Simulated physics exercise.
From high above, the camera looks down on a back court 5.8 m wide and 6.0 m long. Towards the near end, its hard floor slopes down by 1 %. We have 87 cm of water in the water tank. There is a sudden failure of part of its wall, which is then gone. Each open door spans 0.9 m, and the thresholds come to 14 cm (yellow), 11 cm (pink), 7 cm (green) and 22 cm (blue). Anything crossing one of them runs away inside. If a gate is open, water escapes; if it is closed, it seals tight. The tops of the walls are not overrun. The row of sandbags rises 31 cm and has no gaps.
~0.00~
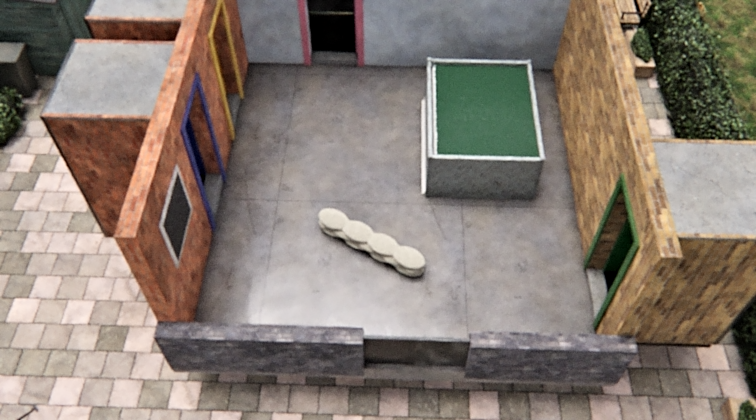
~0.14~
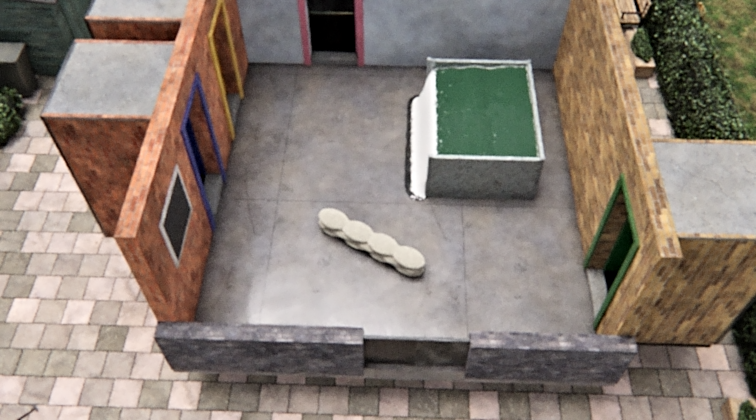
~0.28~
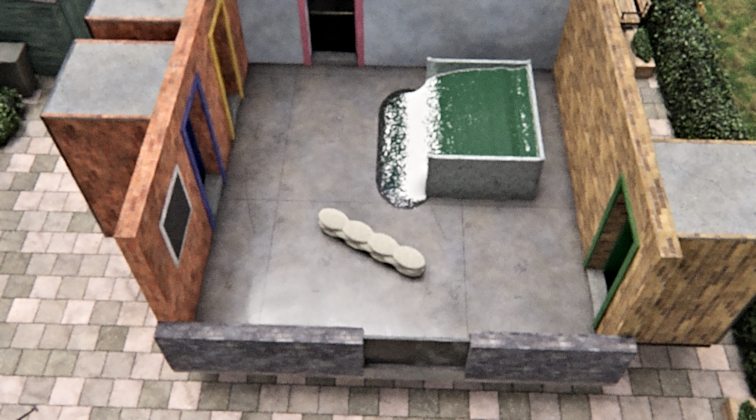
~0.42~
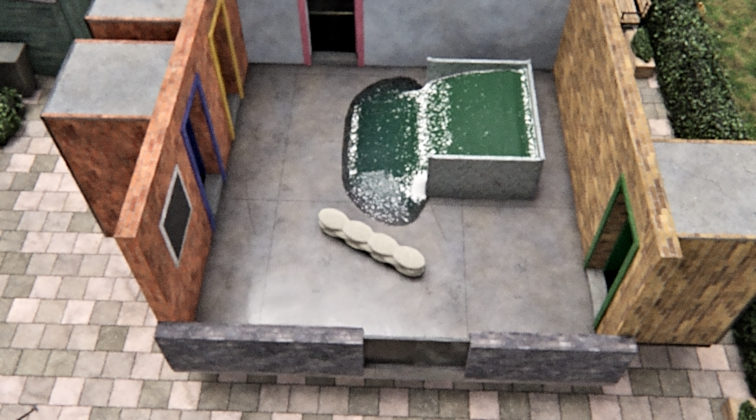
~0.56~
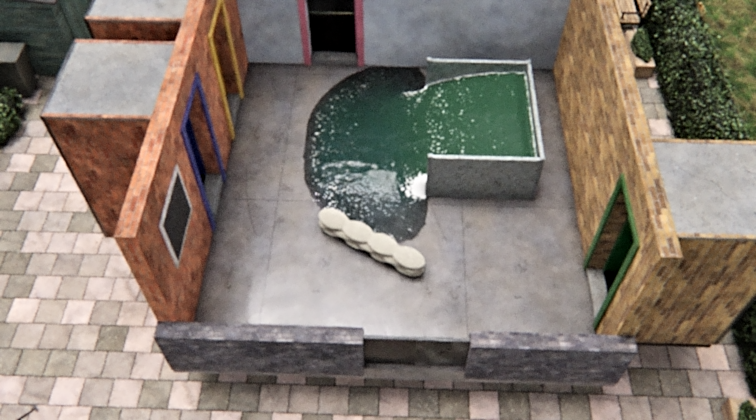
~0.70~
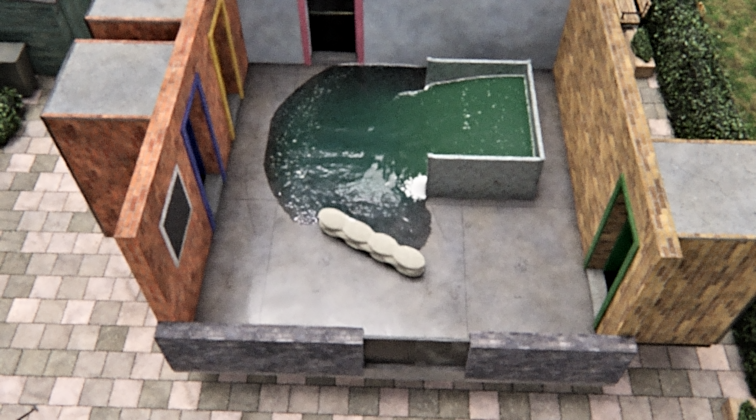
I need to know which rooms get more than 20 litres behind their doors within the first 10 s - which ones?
My prediction: Yellow door: Limit crossed, pink door: Limit crossed, green door: Limit crossed, blue door: Limit crossed.
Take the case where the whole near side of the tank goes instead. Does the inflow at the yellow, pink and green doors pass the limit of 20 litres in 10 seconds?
Compared with the limit, yellow is lower, pink is lower and green is higher.
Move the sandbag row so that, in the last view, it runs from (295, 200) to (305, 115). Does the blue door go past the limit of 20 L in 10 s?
Well, at blue the limit is respected.
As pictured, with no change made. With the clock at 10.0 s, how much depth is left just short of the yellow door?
About 3.5 centimetres.
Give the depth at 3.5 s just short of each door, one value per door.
Yellow 23 cm, pink 18 cm, green 0 cm, blue 21 cm.
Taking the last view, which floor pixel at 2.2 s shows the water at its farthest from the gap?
Near (189, 347).
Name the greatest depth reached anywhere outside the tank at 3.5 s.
I'd say near 30 centimetres.
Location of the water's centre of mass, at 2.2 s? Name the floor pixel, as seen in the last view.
Balance point at about (343, 153).
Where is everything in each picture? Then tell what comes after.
The first picture shows still water, 87 cm deep, in the water tank at (482, 110).
In the second picture, the front is at (422, 198), 1.2 m from the gap at (430, 131); 0.5 m2 of floor is under water; 87 cm left at the back of the water tank.
In the third picture, the front is at (400, 204), 1.4 m from the gap at (429, 134); 1.8 m2 of floor is under water; 83 cm left at the back of the water tank.
In the fourth picture, water pours out at (429, 135) and has run 1.7 m, to (378, 215); typically 13 cm deep outside, 74 cm at the water tank's back.
In the fifth picture, the front is at (343, 223), 2.2 m from the gap at (429, 136); 6.5 m2 of floor is under water; 74 cm left at the back of the water tank.
In the sixth picture, the front is at (278, 115), 2.8 m from the gap at (429, 137); 8.9 m2 of floor is under water; 67 cm left at the back of the water tank.
After 1.4 s water covers 45 % of the floor and is deepest (44 cm) near (230, 155); yellow door 32 cm at the sill, 73 L in, pink door 17 cm at the sill, 0 L in, green door not reached, blue door 36 cm at the sill, 8 L in.
After 2.2 s water covers 50 % of the floor and is deepest (42 cm) near (244, 89); yellow door 38 cm at the sill, 219 L in, pink door 14 cm at the sill, 10 L in, green door not reached, blue door 38 cm at the sill, 69 L in.
After 3.5 s water covers 65 % of the floor and is deepest (30 cm) near (189, 347); yellow door 23 cm at the sill, 345 L in, pink door 18 cm at the sill, 27 L in, green door not reached, blue door 21 cm at the sill, 109 L in.
After 6.0 s water covers 90 % of the floor and is deepest (18 cm) near (568, 324); yellow door 8 cm at the sill, 364 L in, pink door 8 cm at the sill, 45 L in, green door 15 cm at the sill, 20 L in, blue door 8 cm at the sill, 110 L in.
After 10.0 s water covers 95 % of the floor and is deepest (16 cm) near (566, 223); yellow door 3 cm at the sill, 364 L in, pink door 2 cm at the sill, 45 L in, green door 13 cm at the sill, 152 L in, blue door 7 cm at the sill, 110 L in.
